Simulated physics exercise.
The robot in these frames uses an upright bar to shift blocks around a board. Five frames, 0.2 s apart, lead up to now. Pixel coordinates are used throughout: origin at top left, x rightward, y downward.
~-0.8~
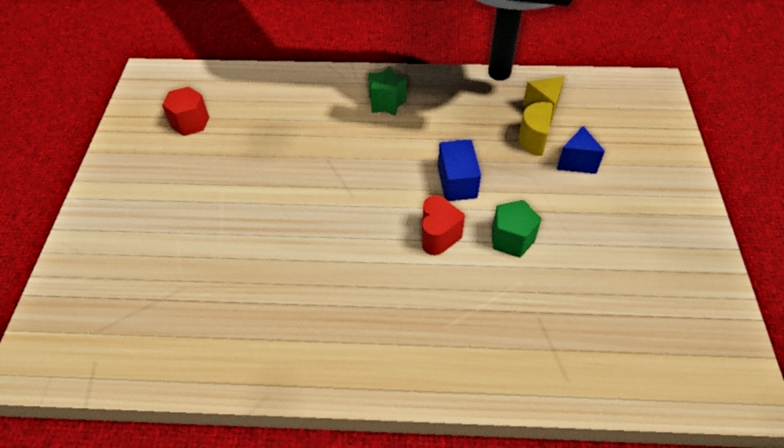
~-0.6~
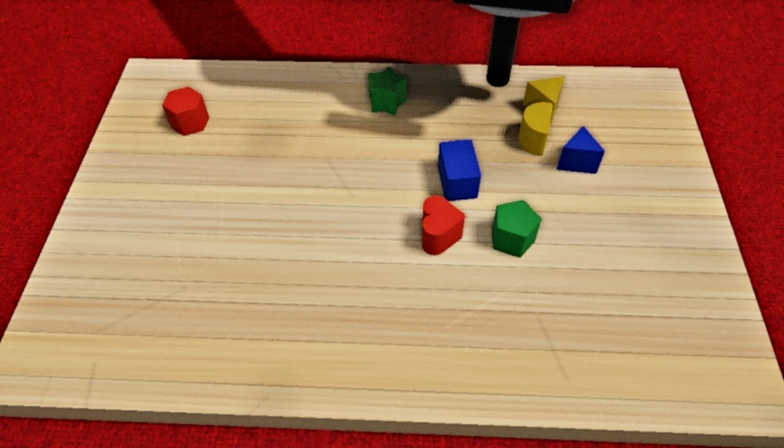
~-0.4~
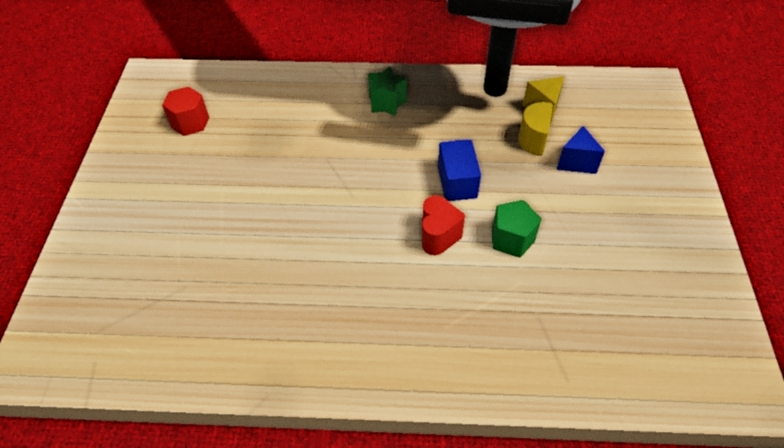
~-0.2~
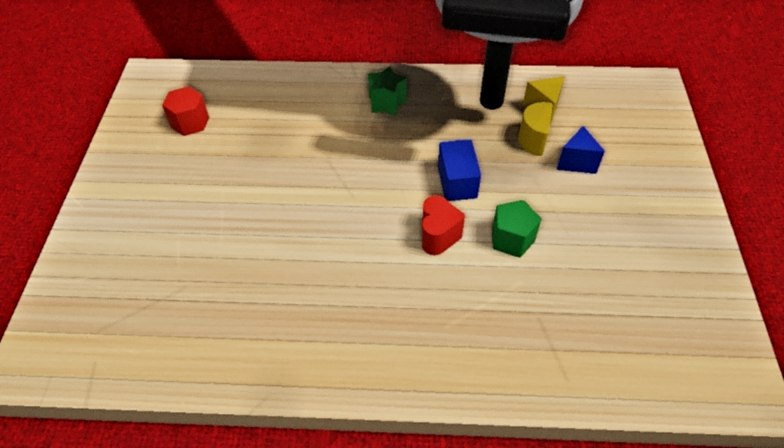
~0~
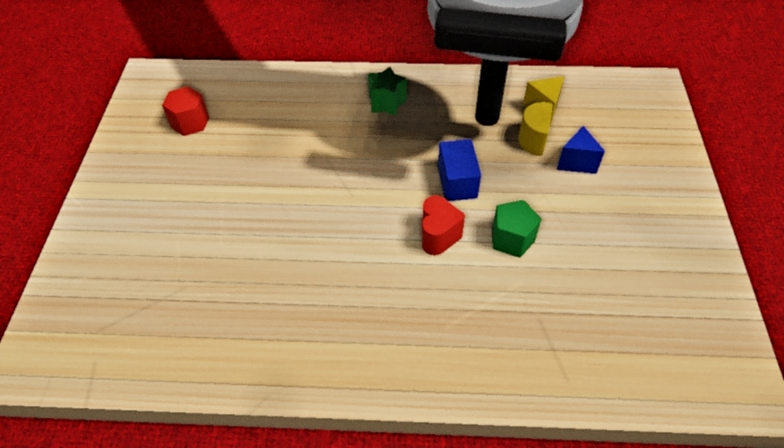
The video shows a wooden board on a red surface holding scattered red, green, blue and yellow blocks, while a robot's upright black bar moves slightly down and left from the top edge toward the viewer; the blocks stay still.
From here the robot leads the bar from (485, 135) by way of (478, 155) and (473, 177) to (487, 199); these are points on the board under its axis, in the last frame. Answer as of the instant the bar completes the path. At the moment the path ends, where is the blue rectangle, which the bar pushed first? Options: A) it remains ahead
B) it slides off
Answer: B.
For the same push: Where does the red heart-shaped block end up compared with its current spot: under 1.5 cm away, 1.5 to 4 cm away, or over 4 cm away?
The distance will be below 1.5 cm.
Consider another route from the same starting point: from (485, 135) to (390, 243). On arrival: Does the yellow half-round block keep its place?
In short: Yes.
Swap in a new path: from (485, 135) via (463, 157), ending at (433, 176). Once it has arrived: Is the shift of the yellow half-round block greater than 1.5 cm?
Going by the path, no.
The first path, step by step. Halfway along, bar at (476, 151); blue rectangle at (454, 163).
At the end, bar at (489, 184); red heart-shaped block not moved; blue rectangle at (450, 167); green pentagonal block not moved.
